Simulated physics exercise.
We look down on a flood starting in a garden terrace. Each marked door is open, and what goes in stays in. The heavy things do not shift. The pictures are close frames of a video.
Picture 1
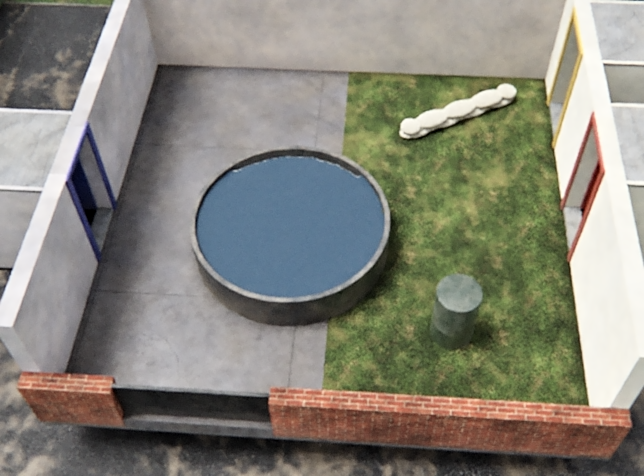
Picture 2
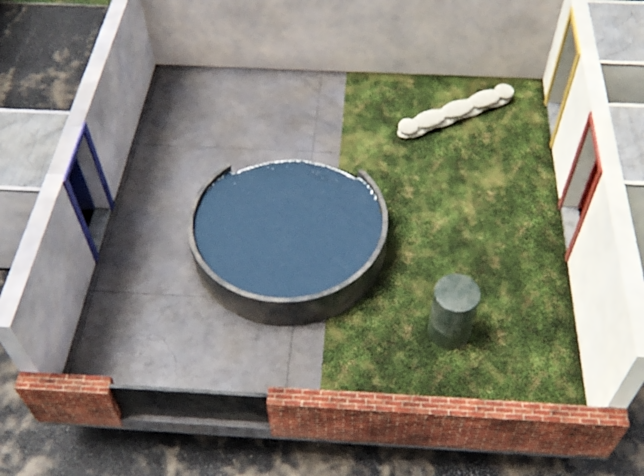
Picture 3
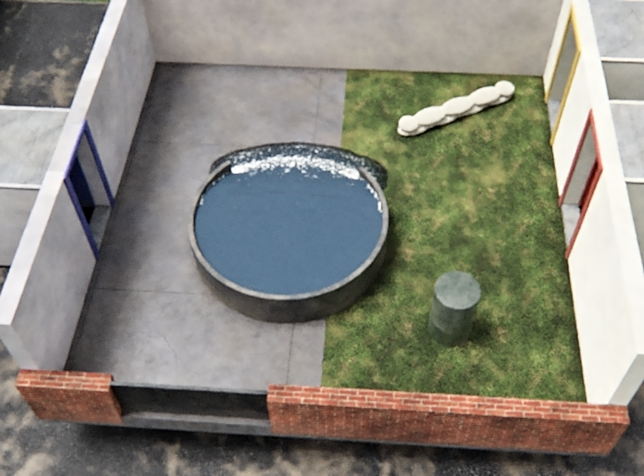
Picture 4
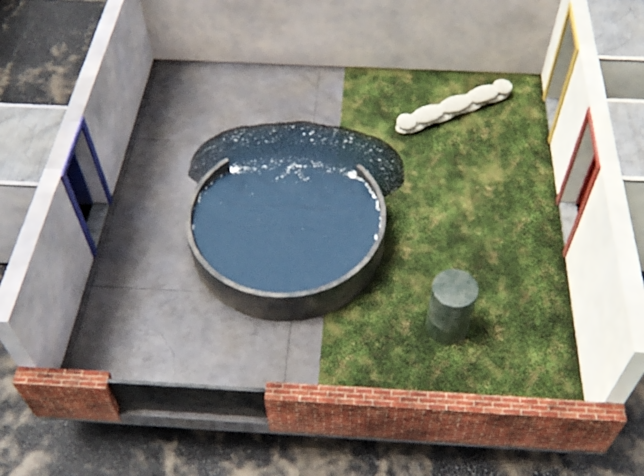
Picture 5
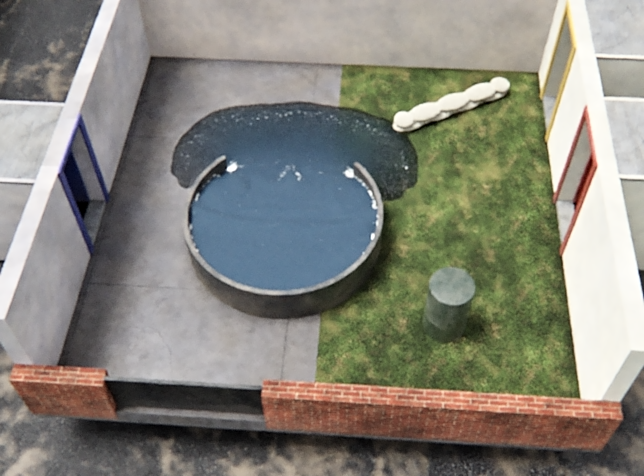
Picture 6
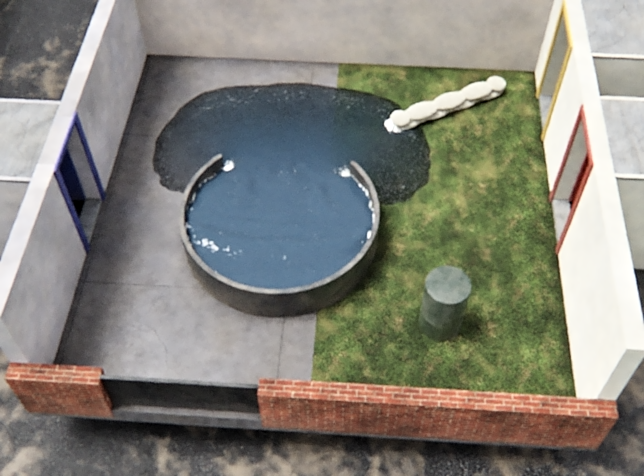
A round, dark-rimmed pool full of blue water sits in a walled garden terrace seen from above, half grey paving and half green grass. A white twisted piece and a grey-green cylinder stand on the grass at right, with blue-, red- and yellow-framed openings in the side walls and low brick in front. The pool's far rim opens and water pours out, spreading in a dark, widening sheet over paving and grass, reaching the white piece.
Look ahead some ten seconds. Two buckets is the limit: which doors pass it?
One by one: The yellow door stays under that; the blue door stays under that; the red door stays under that.
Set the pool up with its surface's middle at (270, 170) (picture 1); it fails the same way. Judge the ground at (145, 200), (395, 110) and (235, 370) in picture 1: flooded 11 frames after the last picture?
One after the other: Free of water, covered, no water.
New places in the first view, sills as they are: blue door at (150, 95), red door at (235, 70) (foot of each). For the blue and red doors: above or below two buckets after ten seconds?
My reading: Blue goes over; red is over.
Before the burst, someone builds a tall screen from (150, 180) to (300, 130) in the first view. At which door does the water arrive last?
It is the red one.
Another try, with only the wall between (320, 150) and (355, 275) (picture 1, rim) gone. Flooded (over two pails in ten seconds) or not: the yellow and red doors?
Then: The yellow door lets more in, the red door floods.
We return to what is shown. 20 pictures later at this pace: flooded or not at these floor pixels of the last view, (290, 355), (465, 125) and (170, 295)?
In turn: Not flooded, wet, no water.
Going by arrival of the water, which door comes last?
That is the red door.
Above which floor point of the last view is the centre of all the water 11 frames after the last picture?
Roughly at (287, 167).
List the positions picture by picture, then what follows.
In the first frame, the round pool at (290, 221) is whole and still.
In the second frame, water pours out on the round pool's far side and has run to a hidden place.
In the third frame, the front is at (382, 182), out from the gap on the round pool's far side.
In the fourth frame, water pours out on the round pool's far side and has run to (202, 152).
In the fifth frame, the front is at (411, 152), out from the gap on the round pool's far side.
In the sixth frame, the front is at (182, 112), out from the gap on the round pool's far side.
A moment on, water covers 30 % of the floor; the yellow door not reached, the blue door not reached, the red door not reached.
Next, water covers 35 % of the floor; the yellow door not reached, the blue door not reached, the red door not reached.
Then, water covers 45 % of the floor; the yellow door not reached, the blue door not reached, the red door not reached.
Later, water covers 70 % of the floor; the yellow door under two buckets in, the blue door wet at the sill, nothing in, the red door wet at the sill, nothing in.
In the end, water covers 95 % of the floor; the yellow door under two buckets in, the blue door wet at the sill, nothing in, the red door wet at the sill, nothing in.
